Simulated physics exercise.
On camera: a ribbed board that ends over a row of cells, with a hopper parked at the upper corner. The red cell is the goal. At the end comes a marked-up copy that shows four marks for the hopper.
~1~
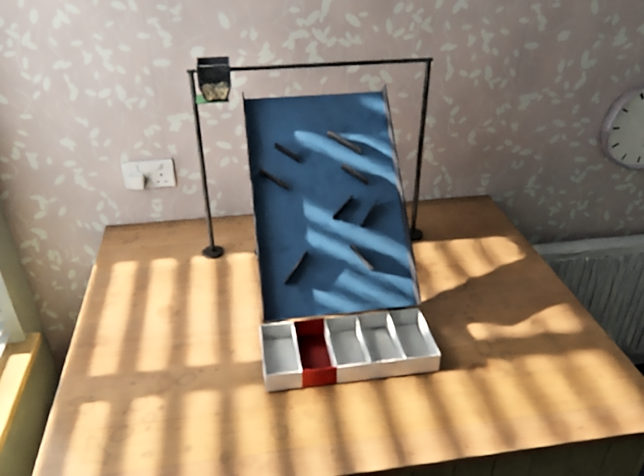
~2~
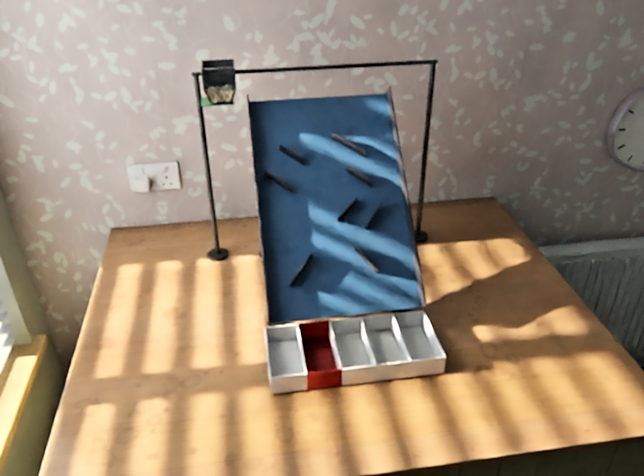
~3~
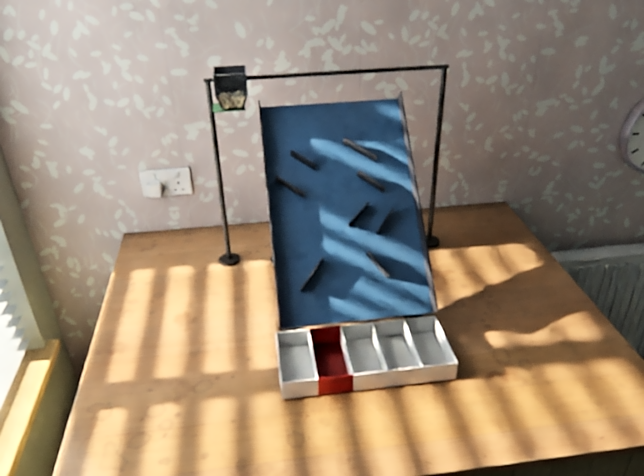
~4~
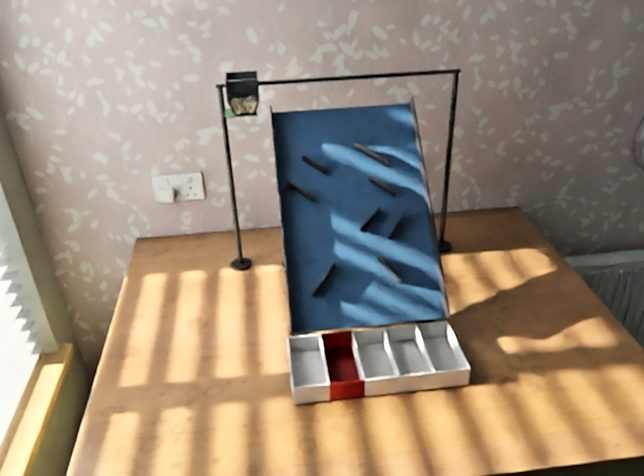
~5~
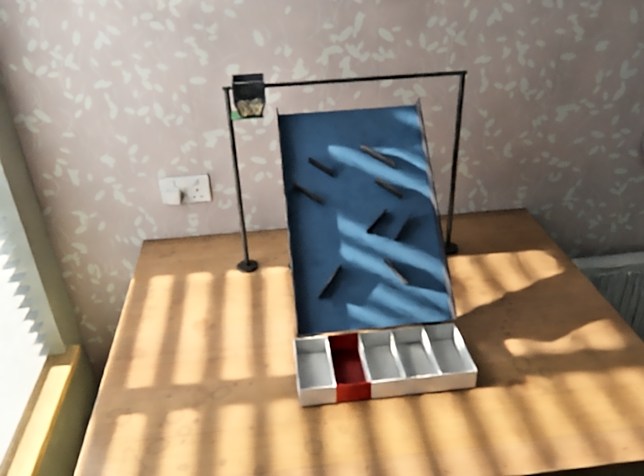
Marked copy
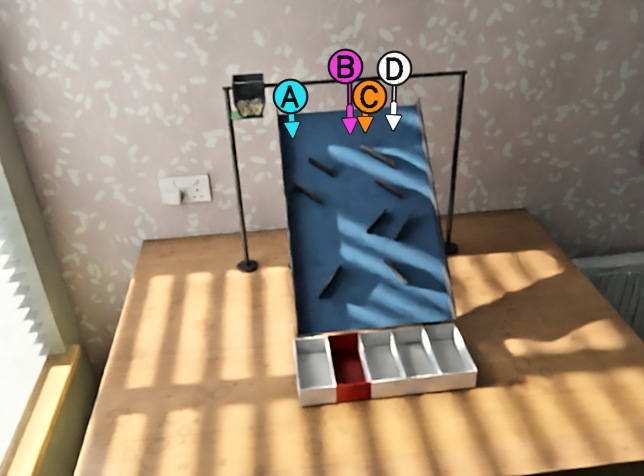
The footage shows a tilted blue board with dark ribs above a row of five cells, the second from left red, and a small hopper at the upper left. The view shifts slightly while nothing on the table moves.
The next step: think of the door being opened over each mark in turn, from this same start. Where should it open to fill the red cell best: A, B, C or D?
B beats the others.
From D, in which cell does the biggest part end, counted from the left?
The fifth from the left.
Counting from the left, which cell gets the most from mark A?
The third.
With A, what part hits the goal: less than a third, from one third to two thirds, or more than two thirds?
Mark A gives less than a third.
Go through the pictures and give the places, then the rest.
The first picture shows hopper (216, 89), white beans, door shut.
The second picture shows ribs (280, 145) to (305, 160), (333, 133) to (366, 152), (265, 171) to (294, 189).
The third picture shows ribs (359, 170) to (385, 188), (350, 223) to (369, 202), (378, 231) to (394, 208).
The fourth picture shows ribs (312, 294) to (335, 262), (380, 256) to (401, 280).
The fifth picture shows red cell (353, 391), number 2 of 5 from the left.
On the marked copy, mark A meets the board at (292, 132); mark B meets the board at (350, 128); mark C meets the board at (365, 126); mark D meets the board at (393, 124).
Choosing A, about a tenth in the red cell, almost all in other cells.
Choosing B, roughly a third in the red cell, roughly half in other cells, about a tenth outside the box.
Choosing C, about a tenth in the red cell, the larger part in other cells, about a tenth outside the box.
Choosing D, not one piece in the red cell, almost all in other cells, just a few outside the box.
